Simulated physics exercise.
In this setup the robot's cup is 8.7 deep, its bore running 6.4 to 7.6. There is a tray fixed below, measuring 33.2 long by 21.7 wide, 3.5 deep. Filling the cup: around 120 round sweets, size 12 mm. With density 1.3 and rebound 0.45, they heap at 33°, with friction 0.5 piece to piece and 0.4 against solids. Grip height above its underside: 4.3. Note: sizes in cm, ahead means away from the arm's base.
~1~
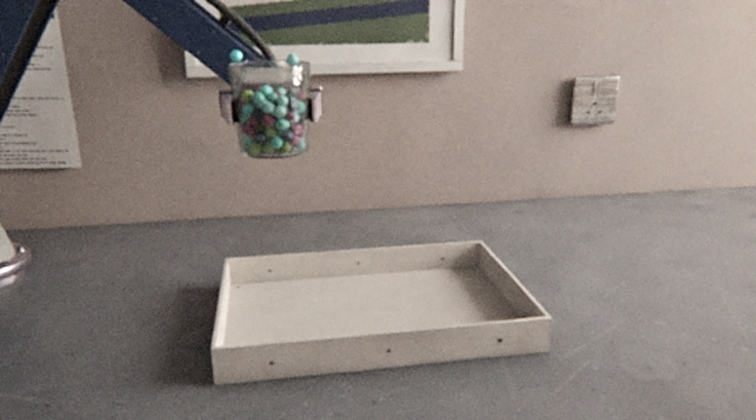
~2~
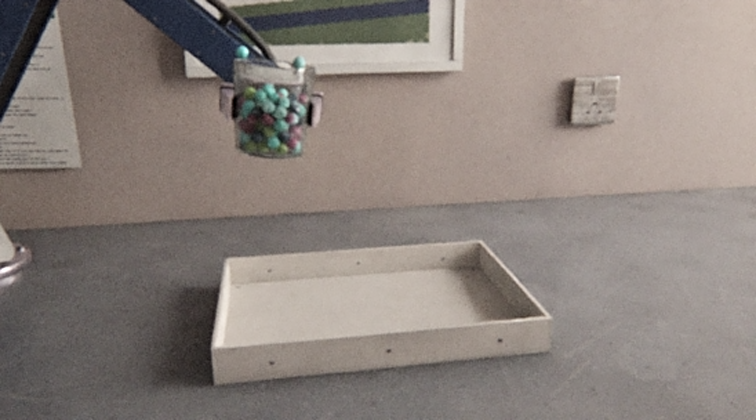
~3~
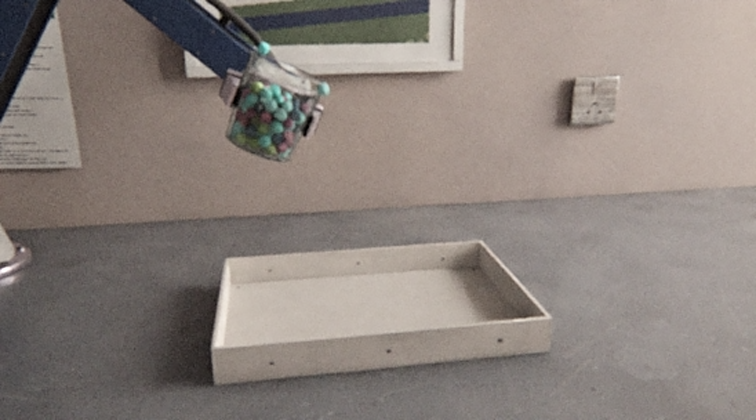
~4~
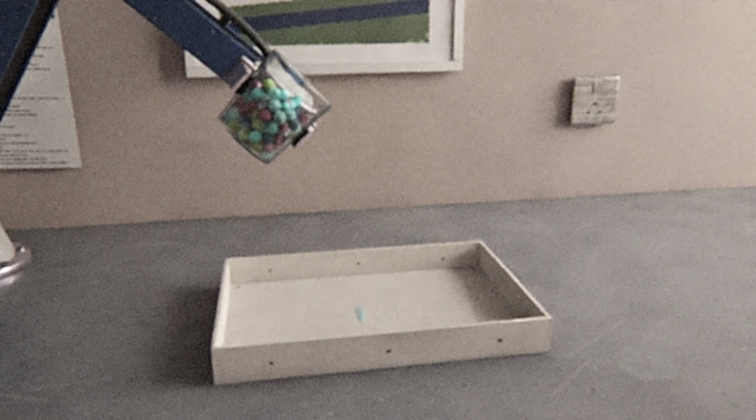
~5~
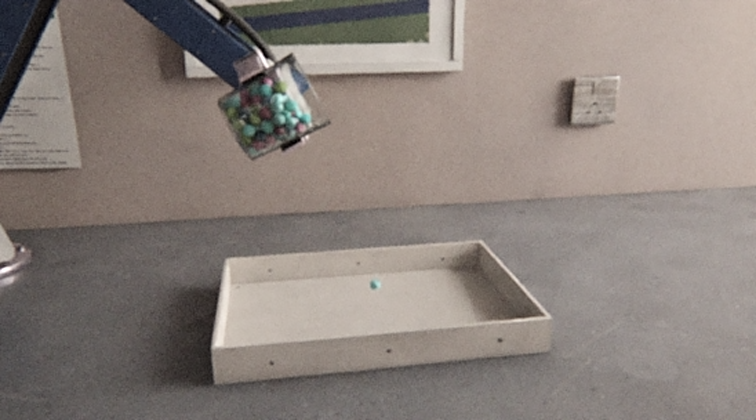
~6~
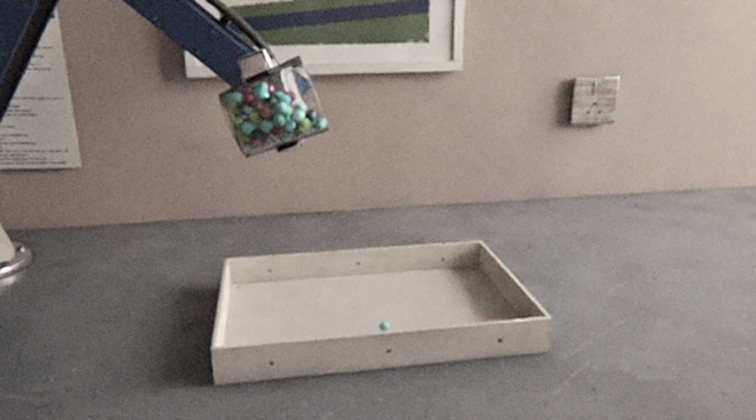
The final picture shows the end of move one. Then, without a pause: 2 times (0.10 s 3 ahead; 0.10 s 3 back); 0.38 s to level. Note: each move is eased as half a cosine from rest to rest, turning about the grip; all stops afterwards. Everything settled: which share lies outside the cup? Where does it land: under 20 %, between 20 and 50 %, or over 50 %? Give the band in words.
It falls in the band between 20 and 50 %.
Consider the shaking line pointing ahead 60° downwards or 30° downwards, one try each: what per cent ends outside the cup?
You'd get some 0 per cent with the first setting and some 10 per cent with the second.
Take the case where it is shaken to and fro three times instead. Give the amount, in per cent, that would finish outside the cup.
Probably about 40 in a hundred.
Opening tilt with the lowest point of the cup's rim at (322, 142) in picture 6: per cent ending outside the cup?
Roughly 70 per cent.
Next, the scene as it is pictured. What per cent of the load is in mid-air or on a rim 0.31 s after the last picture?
Around 12 percent of the load.
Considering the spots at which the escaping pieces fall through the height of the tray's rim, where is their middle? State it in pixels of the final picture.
Their middle sits near (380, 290).
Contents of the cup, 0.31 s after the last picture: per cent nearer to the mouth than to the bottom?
Around 50 per cent of it.
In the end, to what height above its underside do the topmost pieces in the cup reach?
I'd put it at close to 6.0 centimetres.
Then, 0.31 s on, tilted 70° forward, highest piece 25 above the table; 101 in the cup, 5 in the tray, 14 in flight or on a rim.
Then, 0.62 s on, tilted 25° forward, highest piece 28 above the table; 84 in the cup, 35 in the tray, 1 in flight or on a rim.
Then, 0.98 s on, level, highest piece 26 above the table; 84 in the cup, 36 in the tray.
Then, 2.03 s on, level, highest piece 26 above the table; 84 in the cup, 36 in the tray.
In the end, 84 in the cup, 36 in the tray. That is 30 % outside the cup.
